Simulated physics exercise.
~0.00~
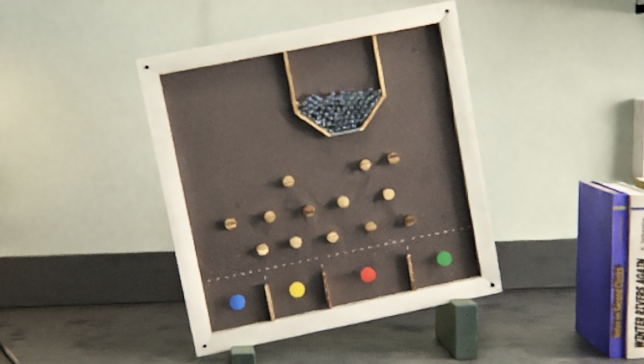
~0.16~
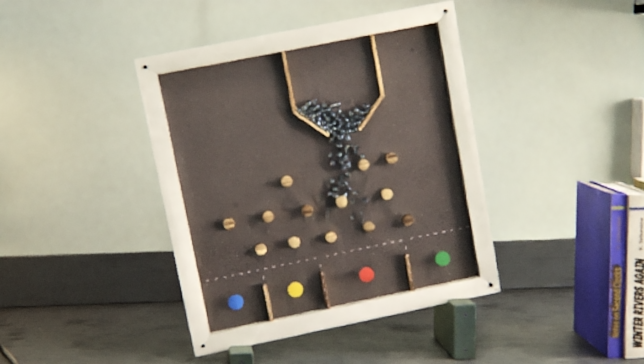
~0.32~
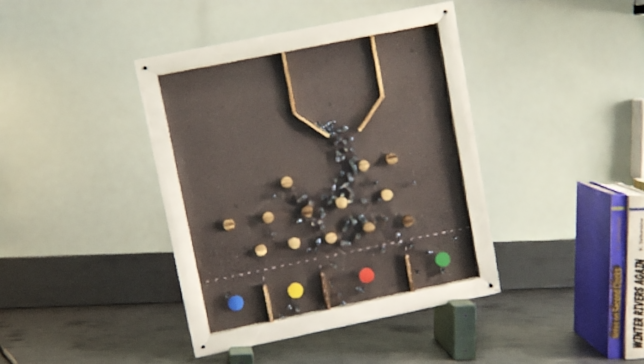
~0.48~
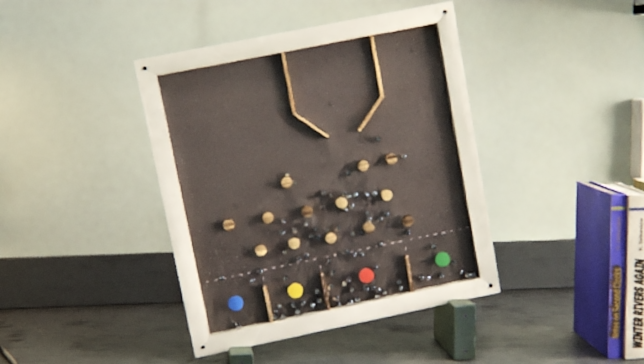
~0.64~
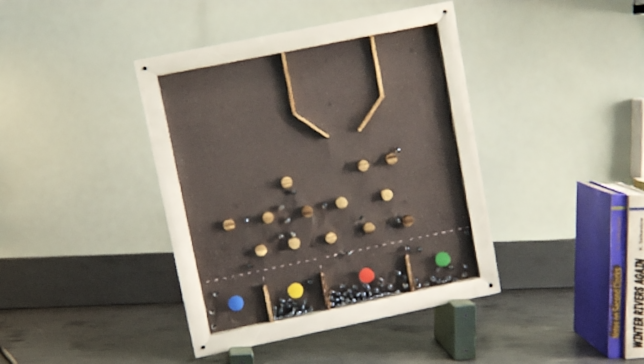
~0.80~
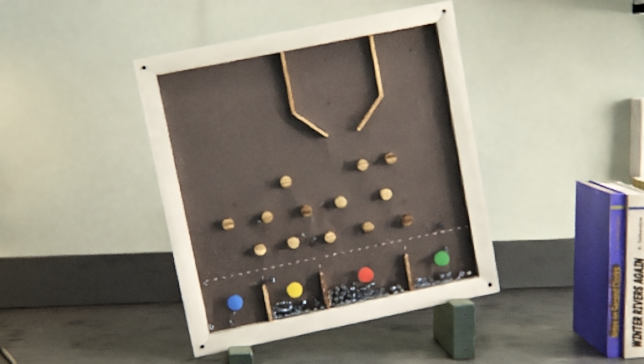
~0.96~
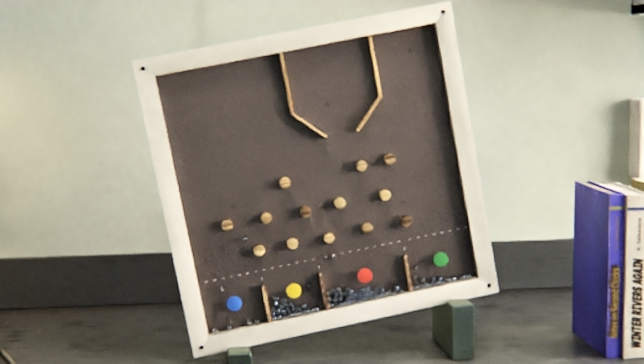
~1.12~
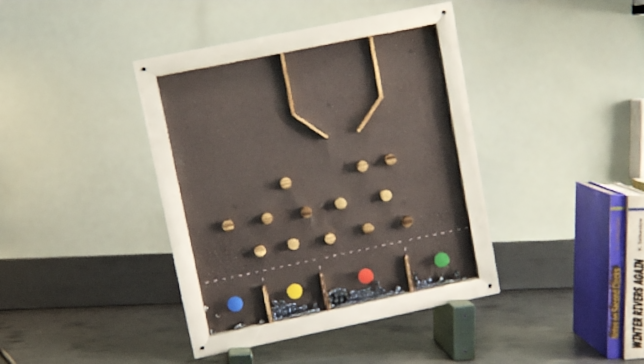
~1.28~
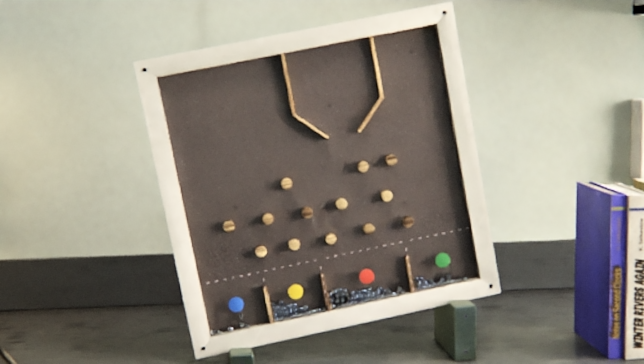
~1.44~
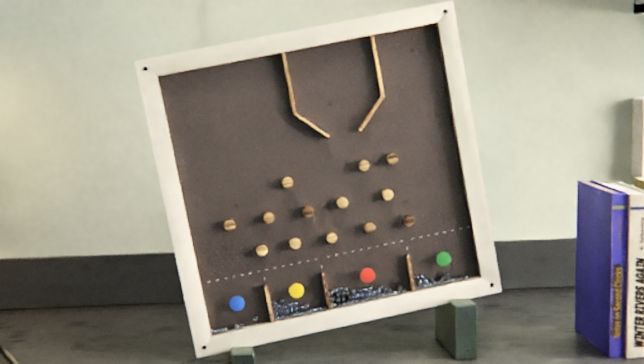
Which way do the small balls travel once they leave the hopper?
They move down, passing among the round pegs to the bins at the bottom of the board.
